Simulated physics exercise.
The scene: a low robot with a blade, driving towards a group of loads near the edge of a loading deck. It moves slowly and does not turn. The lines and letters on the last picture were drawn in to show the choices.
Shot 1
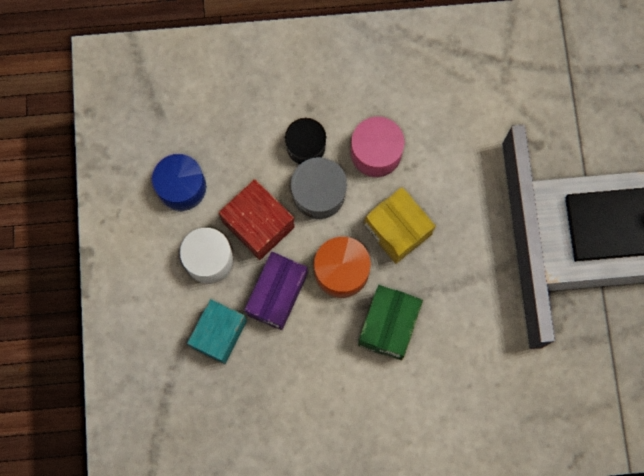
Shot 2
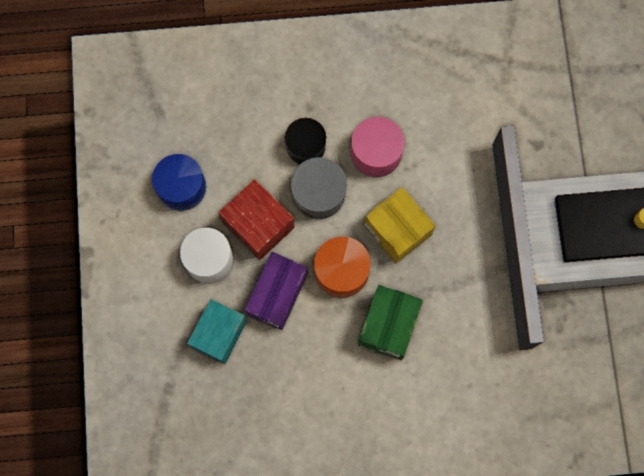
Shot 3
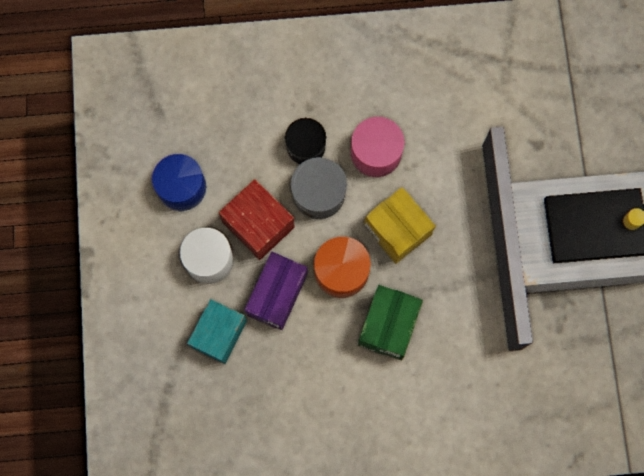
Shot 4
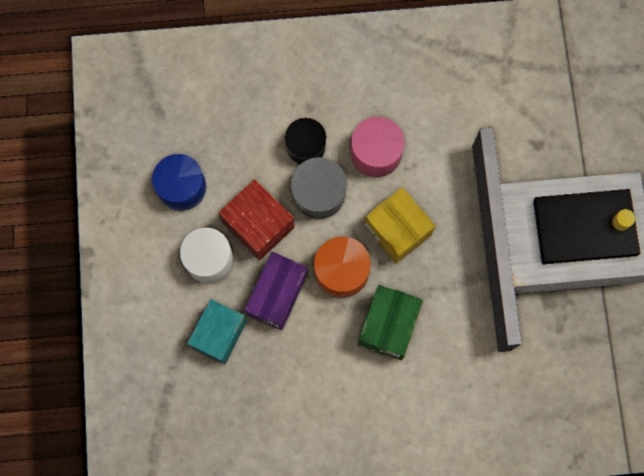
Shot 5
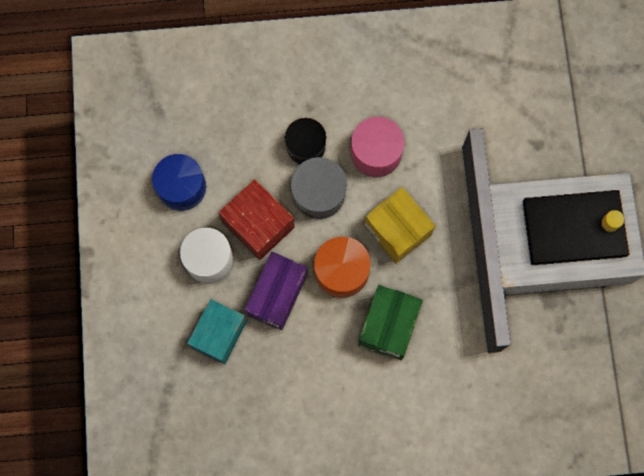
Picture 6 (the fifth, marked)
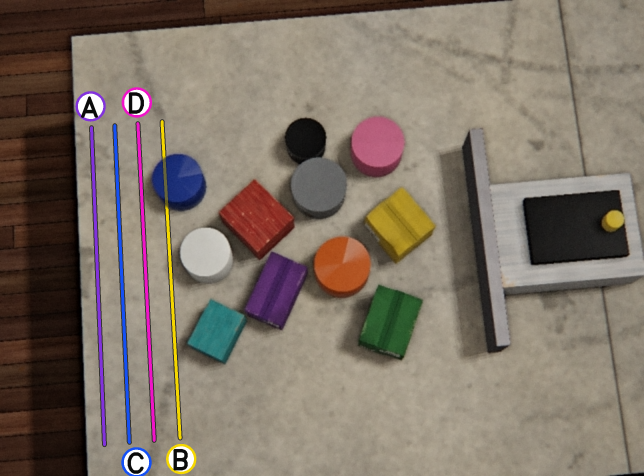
A low grey robot with a wide upright blade and a dark top panel creeps leftward in a straight line from the right side of a pale, veined deck, seen from above. To its left sit blue, black, pink, grey, white and orange round loads among red, yellow, purple, turquoise and green blocks, with dark wooden boards beyond the deck's edge. A small yellow knob comes into view on the robot as it advances slightly, while the loads and the camera stay still.
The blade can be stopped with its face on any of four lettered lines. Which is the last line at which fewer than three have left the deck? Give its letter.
Up to line B.
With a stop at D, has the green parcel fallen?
No.
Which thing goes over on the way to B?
It is the white canister.
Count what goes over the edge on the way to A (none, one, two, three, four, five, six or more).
Six or more.
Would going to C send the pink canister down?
No.
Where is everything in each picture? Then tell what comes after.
White canister (208, 256); orange canister (342, 268); red crate (257, 220), in the first frame.
Robot (601, 225); pink canister (377, 148), in the second frame.
Robot (590, 226); grey pail (319, 189), in the third frame.
Robot (579, 227); yellow parcel (399, 225), in the fourth frame.
Robot (568, 228); green parcel (390, 323); turquoise crate (217, 332); white canister (208, 256), in the fifth frame.
On the copy, A at (98, 281); B at (171, 274); C at (122, 278); D at (146, 276).
On B. First, robot (455, 238); black pail (286, 137); pink canister (331, 147).
Then, robot (339, 248); white canister (139, 267); blue canister (164, 170).
Finally, robot (249, 255); white canister over the edge; blue canister (89, 162); one fallen.
By contrast, A drops nine; C drops five; D drops five.
